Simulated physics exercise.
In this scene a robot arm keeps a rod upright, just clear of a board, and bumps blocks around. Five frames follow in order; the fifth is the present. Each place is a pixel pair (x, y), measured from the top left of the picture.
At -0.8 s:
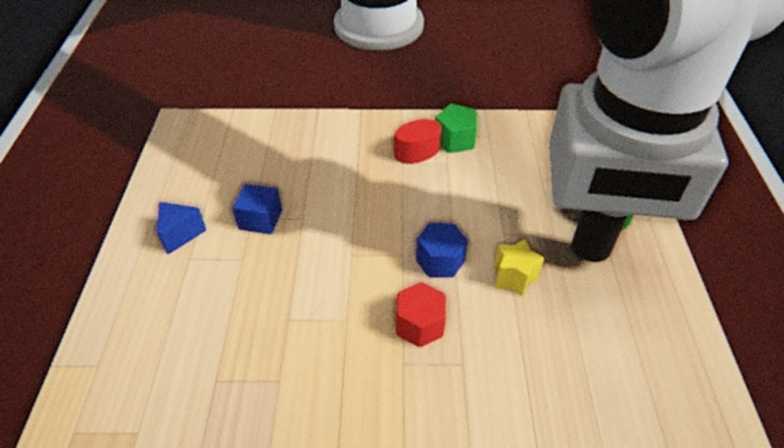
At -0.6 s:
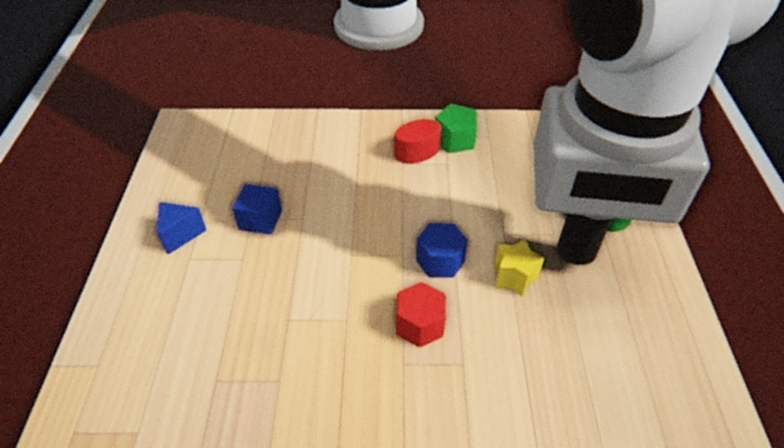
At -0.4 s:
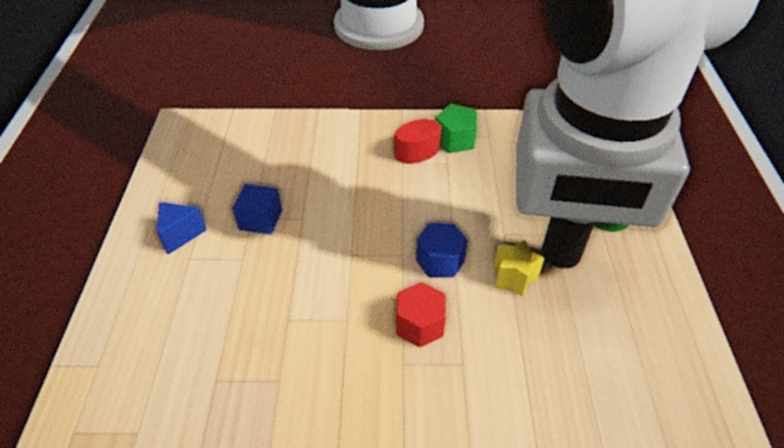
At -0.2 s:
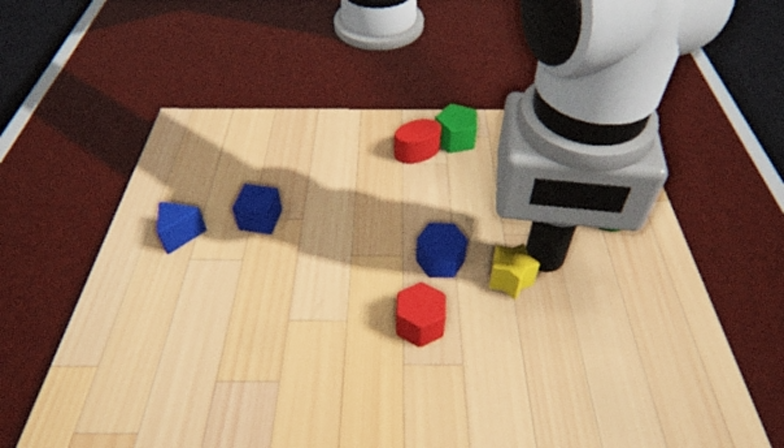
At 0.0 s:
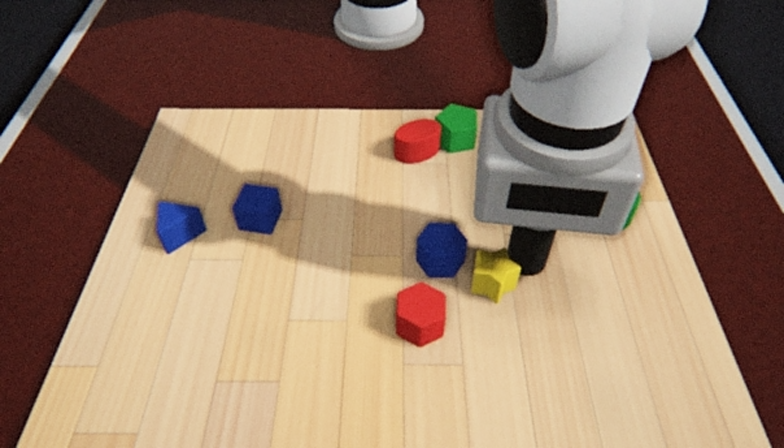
A pale wooden board on a dark red surface is seen from above at an angle by a still camera. Two blue blocks sit at the left, red and green blocks at the top, a blue block and a red hexagonal one near the middle, and a yellow star to their right. A grey-and-white robot arm slides its black rod leftward, meets the star and nudges it slightly left.
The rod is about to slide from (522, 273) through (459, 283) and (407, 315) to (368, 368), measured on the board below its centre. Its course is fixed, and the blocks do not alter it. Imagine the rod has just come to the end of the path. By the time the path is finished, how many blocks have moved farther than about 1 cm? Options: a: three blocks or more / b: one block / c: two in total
Answer: A.
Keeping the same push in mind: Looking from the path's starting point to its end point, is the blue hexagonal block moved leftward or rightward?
The blue hexagonal block is shifted sideways to the right, facing along the path from start to end.
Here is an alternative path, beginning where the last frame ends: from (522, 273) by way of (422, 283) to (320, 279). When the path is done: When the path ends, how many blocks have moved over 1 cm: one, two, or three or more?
I think three or more will be displaced.
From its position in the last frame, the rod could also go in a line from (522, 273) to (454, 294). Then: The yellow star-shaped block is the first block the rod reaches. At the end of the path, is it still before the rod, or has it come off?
I expect it to be in front.
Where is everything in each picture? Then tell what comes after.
In the first frame, rod's lower end at (591, 248); red hexagonal block at (421, 303); blue hexagonal block at (442, 238); yellow star-shaped block at (519, 256).
In the second frame, rod at (577, 250); blocks still.
In the third frame, rod at (561, 254); blocks still.
In the fourth frame, rod at (544, 257); yellow star-shaped block at (515, 259).
In the fifth frame, rod at (526, 261); red hexagonal block at (421, 303); blue hexagonal block at (442, 238); yellow star-shaped block at (496, 263).
What follows on the original path. One third of the way, rod at (459, 271); red hexagonal block at (409, 311), turned 30° anticlockwise; blue hexagonal block at (428, 236), turned 25° clockwise; yellow star-shaped block at (430, 278).
Two thirds of the way, rod at (407, 304); red hexagonal block at (370, 350), turned 100° anticlockwise; blue hexagonal block at (422, 235), turned 35° clockwise; yellow star-shaped block at (370, 304).
At the end, rod at (367, 357); red hexagonal block at (346, 391), turned 125° anticlockwise; blue hexagonal block at (422, 235), turned 35° clockwise; yellow star-shaped block at (338, 321), turned 65° clockwise.
